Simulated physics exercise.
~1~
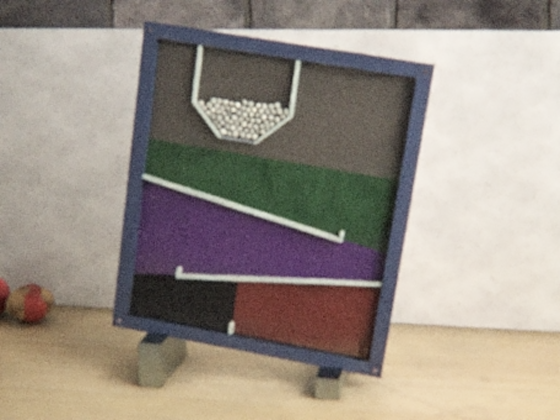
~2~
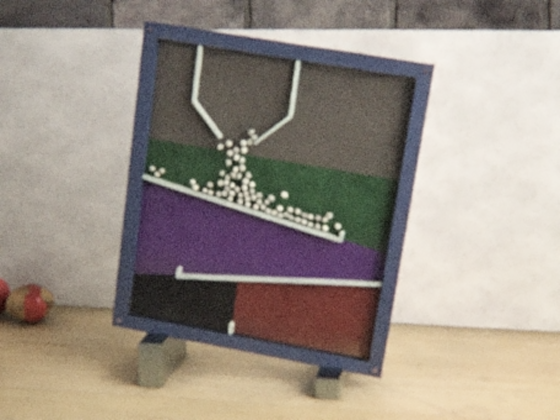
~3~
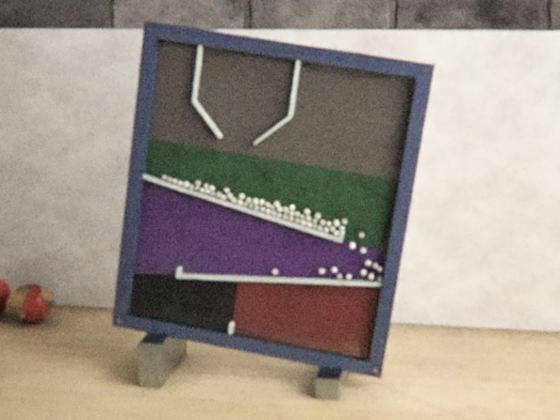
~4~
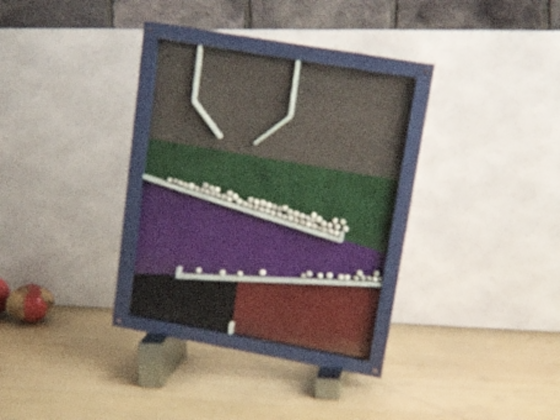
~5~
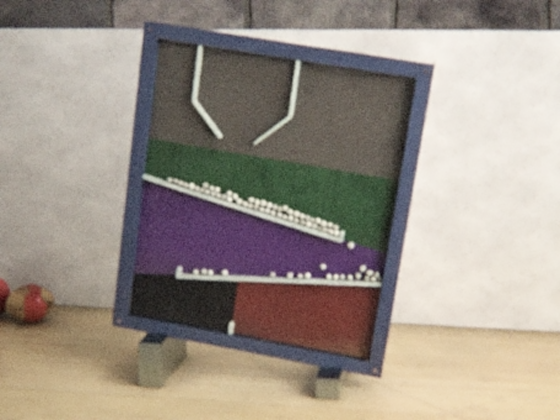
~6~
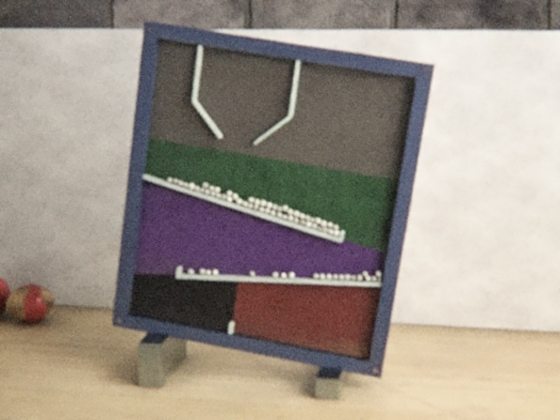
On a pale wooden surface before a white wall, seen from a still, slightly tilted view, stands a flat blue-framed case with grey, green, purple, black and red areas inside. Small white balls fill a pale hopper at the top, and reddish round objects lie at the left. The hopper's bottom opens and the balls pour onto the upper sloping ledge, spreading down to the right. Some spill over its lipped end onto the lower ledge, and a few roll left. The balls settle, most resting along the green section's ledge and fewer in the purple, with black and red empty.
